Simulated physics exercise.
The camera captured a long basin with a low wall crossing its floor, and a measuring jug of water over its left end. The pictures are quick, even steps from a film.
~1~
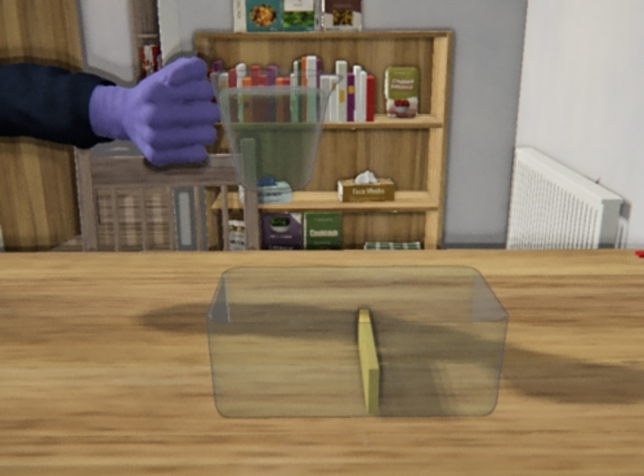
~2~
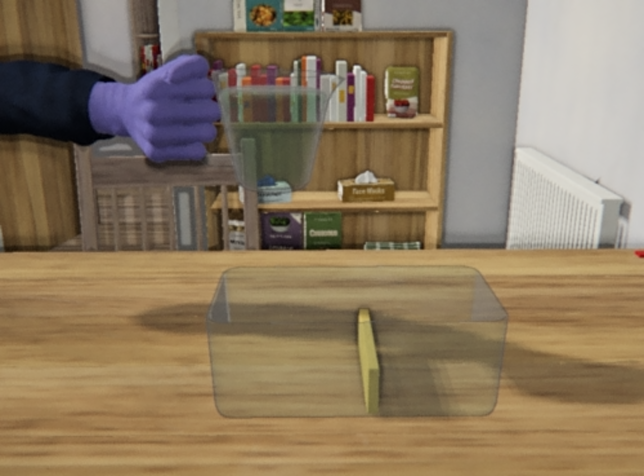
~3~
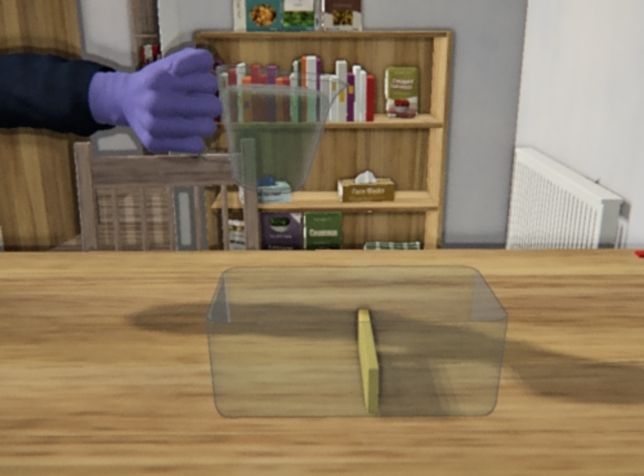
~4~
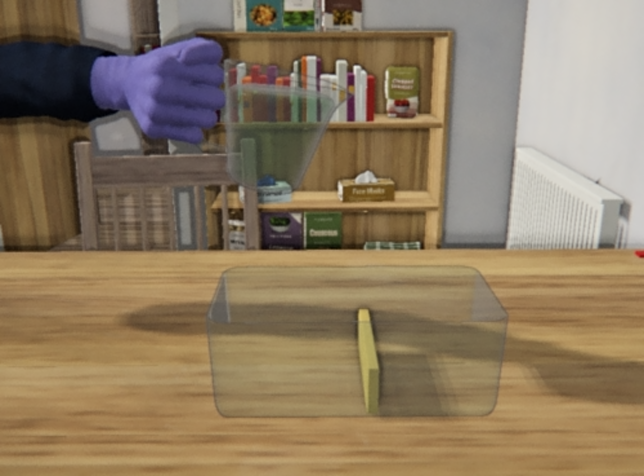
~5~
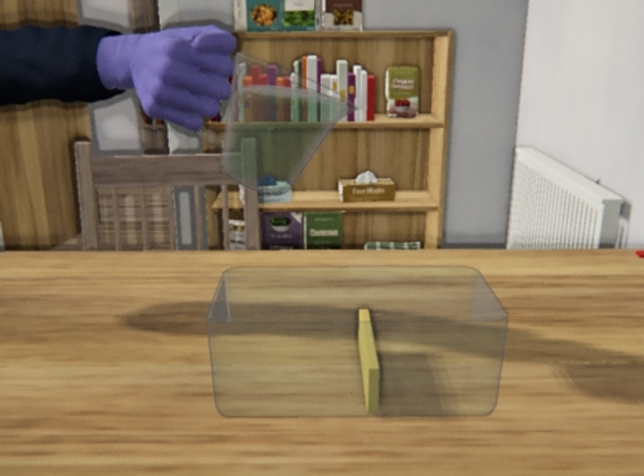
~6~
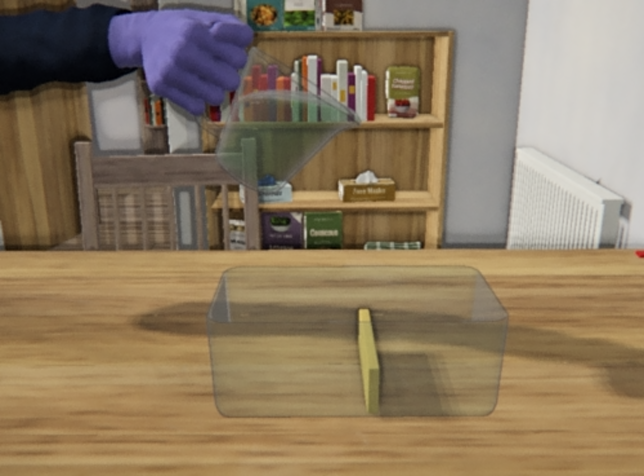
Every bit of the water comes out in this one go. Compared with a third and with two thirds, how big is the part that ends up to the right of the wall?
It is bigger than two thirds.
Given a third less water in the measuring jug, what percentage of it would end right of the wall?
Some 90 parts in a hundred, give or take.
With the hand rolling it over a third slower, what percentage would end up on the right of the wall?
Around 90 per cent ends up there.
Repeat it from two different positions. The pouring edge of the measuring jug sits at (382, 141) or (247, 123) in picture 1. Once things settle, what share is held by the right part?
Near 90 % and 5 %.
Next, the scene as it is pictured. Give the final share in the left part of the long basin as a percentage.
Roughly 5 %.
A moment on, the measuring jug is tipped on its side and 43 per cent is still to pour, 0 is left of the wall and 19 right of it.
Next, the measuring jug is tipped right over and 6 per cent is still to pour, 2 is left of the wall and 71 right of it.
Then the measuring jug is tipped right over and 0 per cent is still to pour, 5 is left of the wall and 88 right of it.
Later the measuring jug is tipped right over and 0 per cent is still to pour, 6 is left of the wall and 89 right of it.
Finally, 6 per cent lies left of the wall, 89 right of it and 5 outside.
